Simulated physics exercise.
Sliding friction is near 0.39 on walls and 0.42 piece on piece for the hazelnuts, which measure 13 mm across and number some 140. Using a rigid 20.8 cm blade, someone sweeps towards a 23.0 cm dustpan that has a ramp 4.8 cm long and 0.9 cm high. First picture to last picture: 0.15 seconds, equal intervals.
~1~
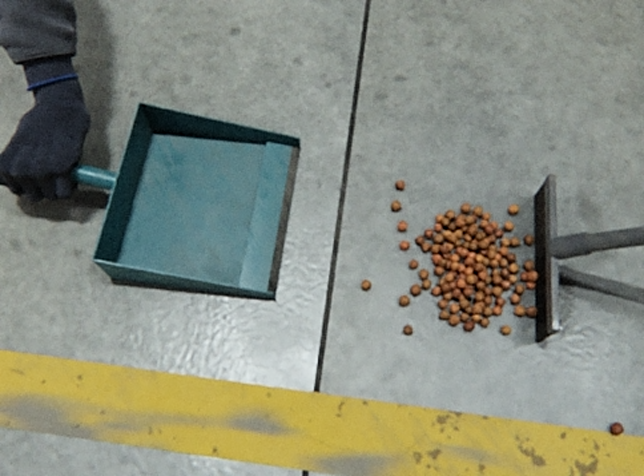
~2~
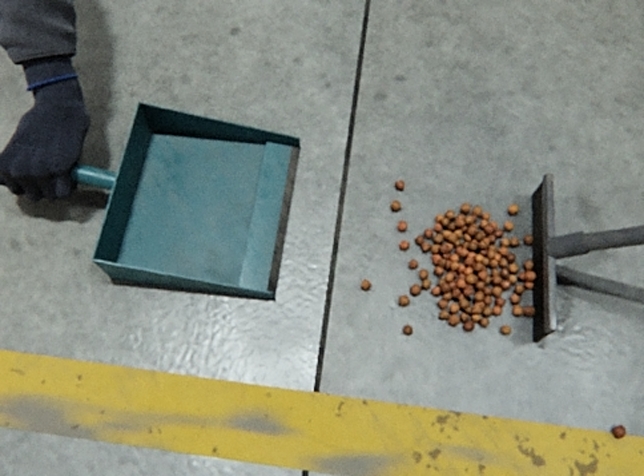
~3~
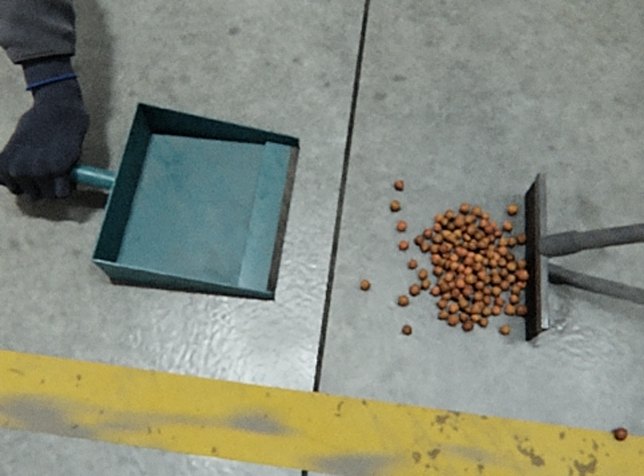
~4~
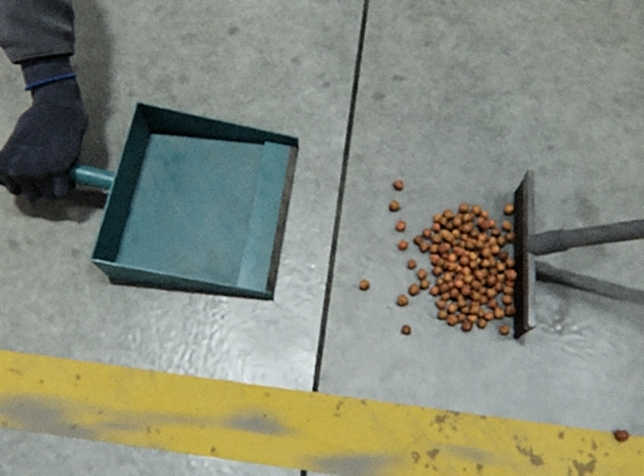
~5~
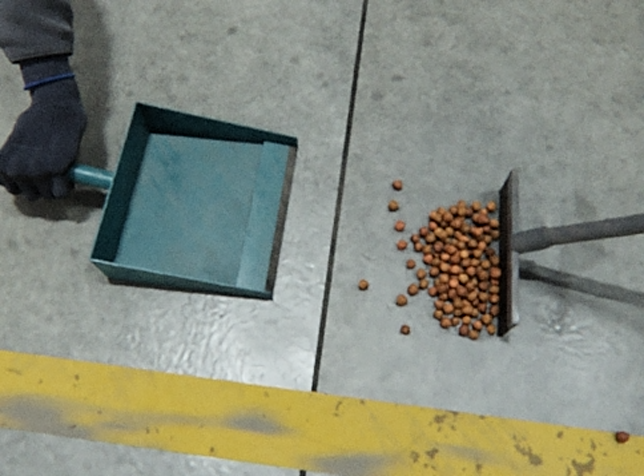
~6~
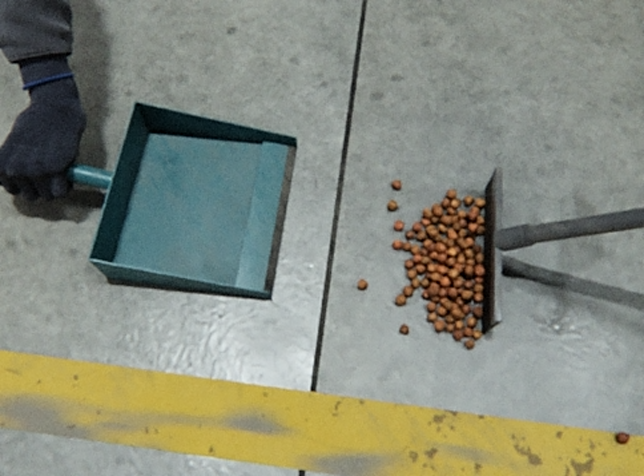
Concrete floor with a yellow stripe, a flat blade pushing small round brown pieces slightly left while a gloved hand holds a green dustpan.
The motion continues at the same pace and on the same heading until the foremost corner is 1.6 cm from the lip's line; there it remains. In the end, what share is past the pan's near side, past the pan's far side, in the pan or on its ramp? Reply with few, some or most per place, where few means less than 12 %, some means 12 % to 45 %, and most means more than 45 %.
Near side = some, far side = few, pan = most.
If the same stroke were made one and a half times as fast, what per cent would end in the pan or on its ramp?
Share: About 60 %.
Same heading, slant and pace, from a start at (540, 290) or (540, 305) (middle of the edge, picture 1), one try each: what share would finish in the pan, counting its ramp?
55 and 45 per cent, roughly.
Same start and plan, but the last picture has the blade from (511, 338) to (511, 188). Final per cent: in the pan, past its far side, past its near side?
Final per cent - pan 20, far 0, near 40.
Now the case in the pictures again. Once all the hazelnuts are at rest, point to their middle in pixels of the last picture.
After settling, the middle sits near (265, 232).
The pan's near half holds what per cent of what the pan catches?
Roughly 60 in a hundred.
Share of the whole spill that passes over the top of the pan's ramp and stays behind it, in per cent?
Roughly 25 in a hundred.
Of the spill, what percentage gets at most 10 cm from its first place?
That share is some 0 percent.
Then, 0.20 s after the last picture, middle of the blade 15 cm from the lip; 0 % over the lip, far side 0 %, near side 15 %.
Then, 0.34 s after the last picture, middle of the blade 6 cm from the lip; 5 % over the lip, far side 5 %, near side 20 %.
Then, 0.60 s after the last picture, middle of the blade 2 cm from the lip; 60 % over the lip, far side 5 %, near side 20 %.
In the end, near side 20 %, far side 5 %, pan 55 %, in front of the lip or behind the blade 15 %.
